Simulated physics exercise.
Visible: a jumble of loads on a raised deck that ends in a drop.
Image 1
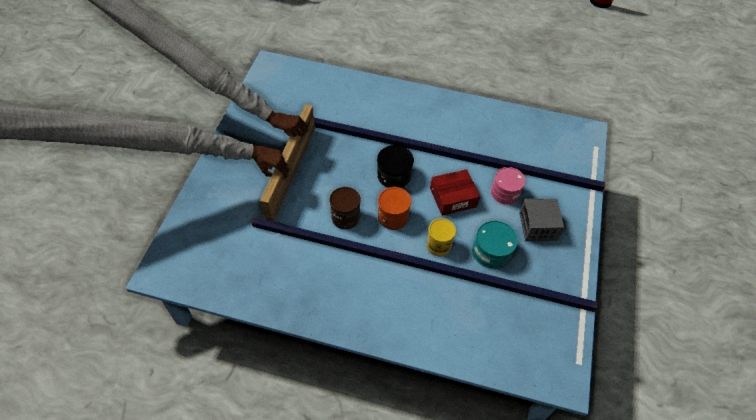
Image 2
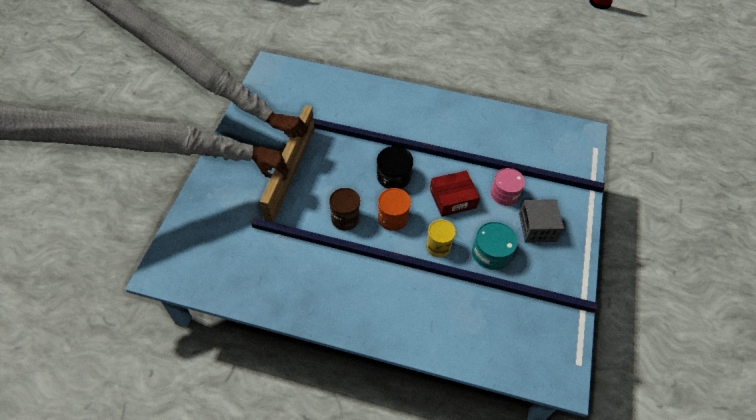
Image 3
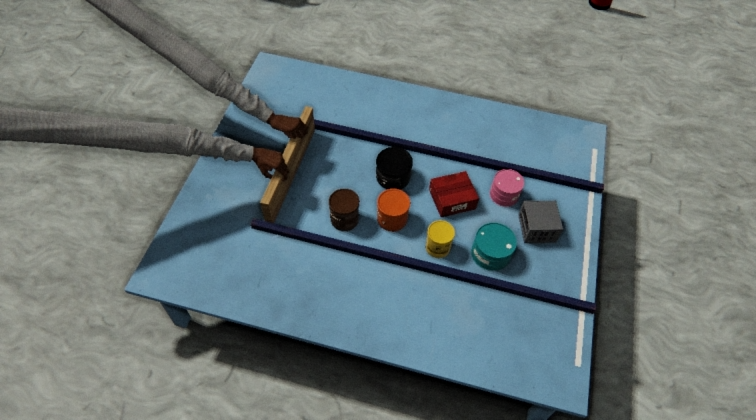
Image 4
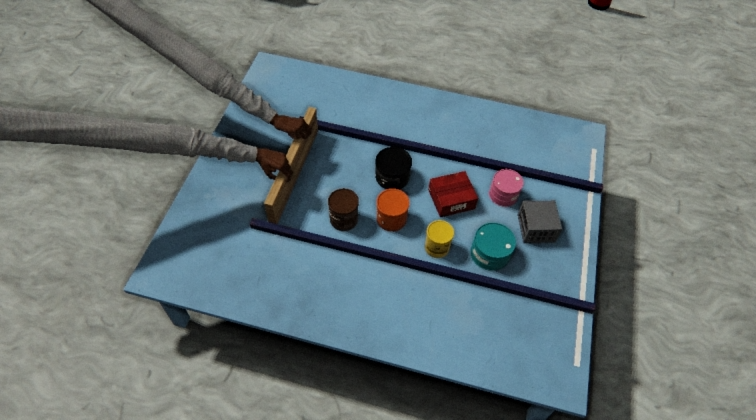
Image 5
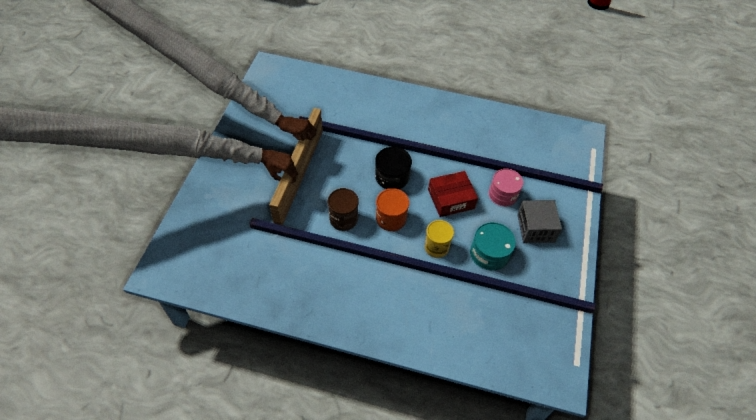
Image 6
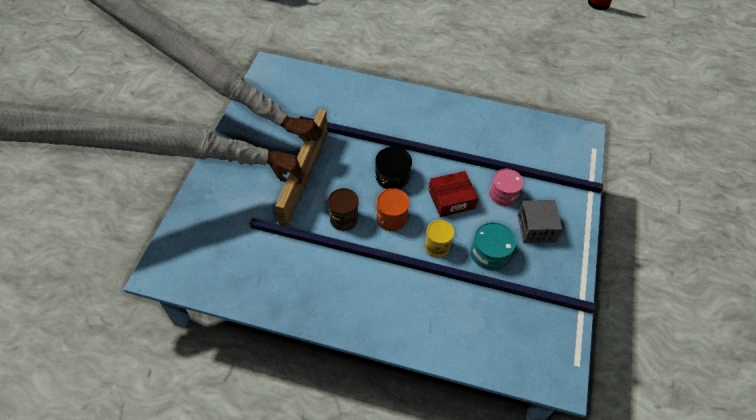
We see two grey-sleeved arms holding a wooden plank between dark rails on a blue table; the plank stays nearly still, then slides slightly right toward colourful canisters, a red box and a grey crate, which remain in place.
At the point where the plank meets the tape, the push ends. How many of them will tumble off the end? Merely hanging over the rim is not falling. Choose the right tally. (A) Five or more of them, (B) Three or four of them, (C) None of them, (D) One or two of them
(A) Five or more of them.
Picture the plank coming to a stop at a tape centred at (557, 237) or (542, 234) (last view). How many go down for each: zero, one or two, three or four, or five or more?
Count per tape, in the order given: 3 or 4, then just one or two.
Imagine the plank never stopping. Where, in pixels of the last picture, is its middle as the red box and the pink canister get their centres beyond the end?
Red box over the end: About (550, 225). Pink canister over the end: About (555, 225).
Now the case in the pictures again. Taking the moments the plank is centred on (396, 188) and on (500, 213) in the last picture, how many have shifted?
The count is 4 at the first point and 8 at the second.
Early on, none off yet; grey crate at rest near (539, 222); pink canister at rest near (506, 188); turquoise canister at rest near (493, 247).
A while later, none off yet; grey crate travelled about its own width near (581, 236); pink canister travelled about its own width near (539, 184); turquoise canister travelled about its own width near (547, 256).
Finally, the number that fall off is five or more; lost, brown pail, black pail, orange pail, yellow pail, red box, turquoise canister, pink canister and grey crate.
